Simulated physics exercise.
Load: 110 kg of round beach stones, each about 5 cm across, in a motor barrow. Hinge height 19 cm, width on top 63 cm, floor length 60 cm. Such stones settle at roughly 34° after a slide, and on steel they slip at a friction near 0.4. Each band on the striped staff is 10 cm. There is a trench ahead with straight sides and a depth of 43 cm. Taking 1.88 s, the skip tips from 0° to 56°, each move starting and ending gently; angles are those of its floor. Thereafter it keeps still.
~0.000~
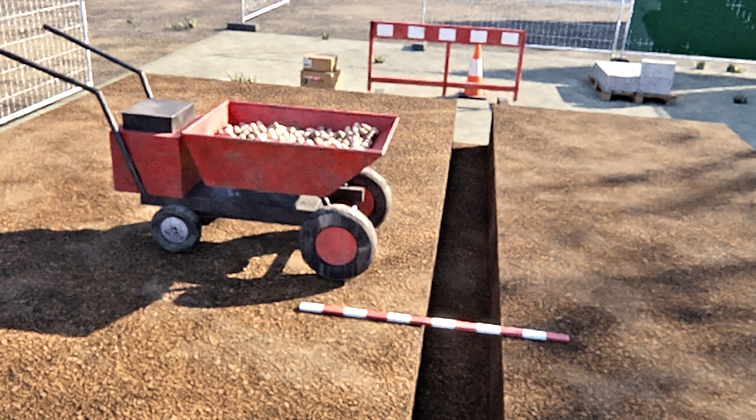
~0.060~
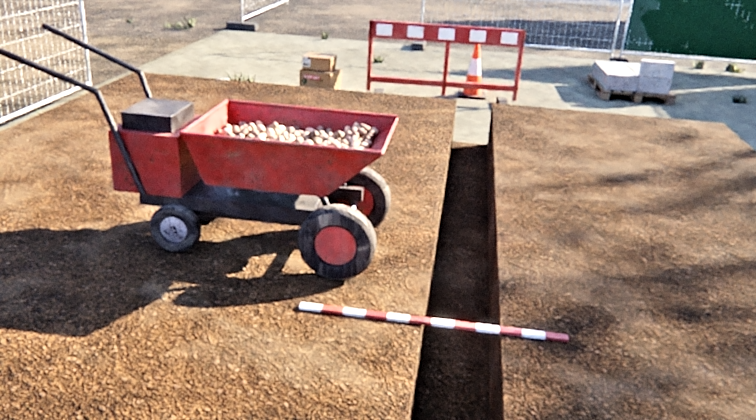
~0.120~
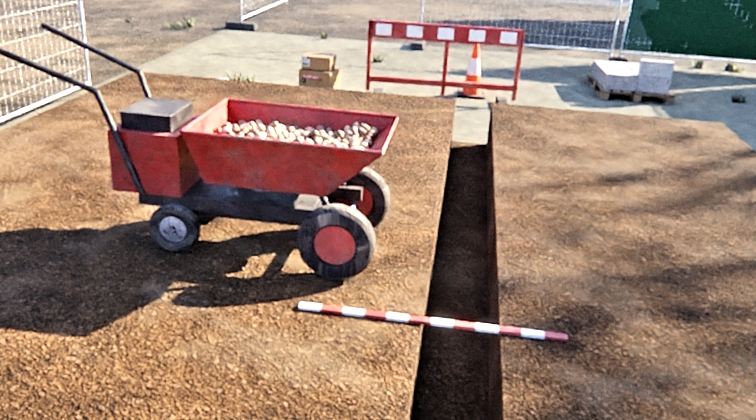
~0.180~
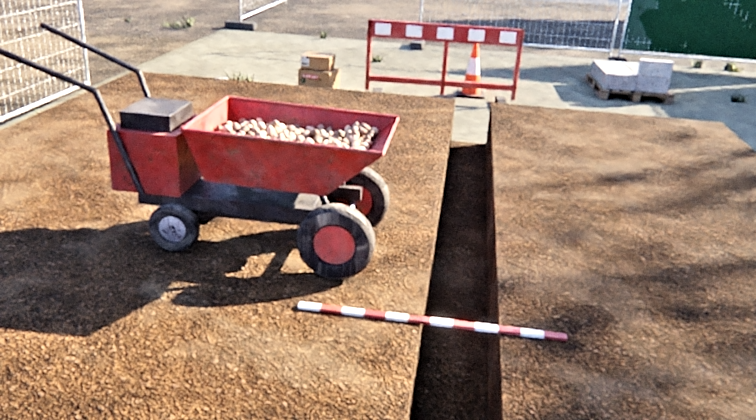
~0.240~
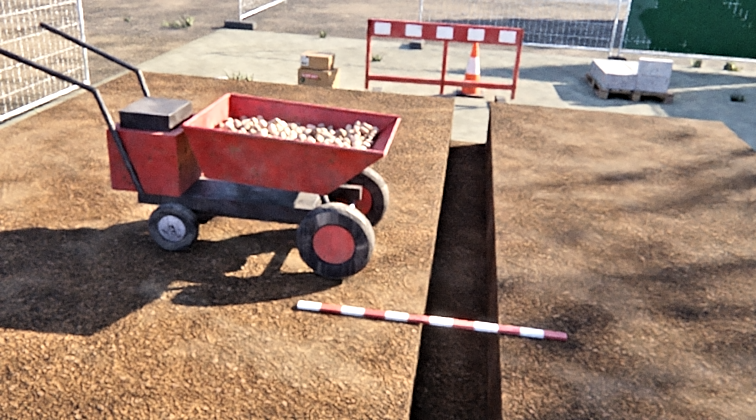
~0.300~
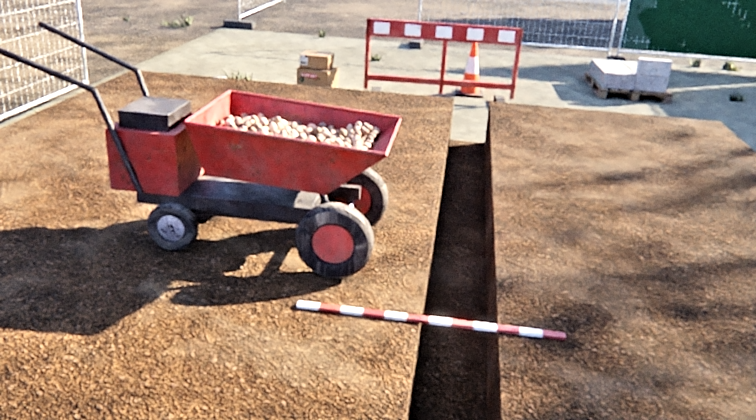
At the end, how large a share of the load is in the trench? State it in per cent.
A share of about 85 per cent.
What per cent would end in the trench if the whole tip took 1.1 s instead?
75 %.
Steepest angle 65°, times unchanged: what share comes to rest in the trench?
It would be near 80 per cent.
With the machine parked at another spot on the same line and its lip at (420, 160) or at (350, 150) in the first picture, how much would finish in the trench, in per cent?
Estimates: 40 % then 100 %.
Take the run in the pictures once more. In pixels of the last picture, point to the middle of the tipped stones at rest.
Roughly at (467, 322).
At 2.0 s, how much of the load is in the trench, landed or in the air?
About 35%.
After 1.4 s the floor is at 47°; 100 % in the skip; the foremost stones are at (433, 187).
After 2.0 s the floor is at 56°; 59 % in the skip, 35 % in the trench, 6 % past the trench; the foremost stones are at (526, 260).
After 2.3 s the floor is at 56°; 31 % in the skip, 54 % in the trench, 15 % past the trench; the foremost stones are at (582, 258).
After 4.3 s the floor is at 56°; 0 % in the skip, 85 % in the trench, 15 % past the trench; the foremost stones are at (609, 267).
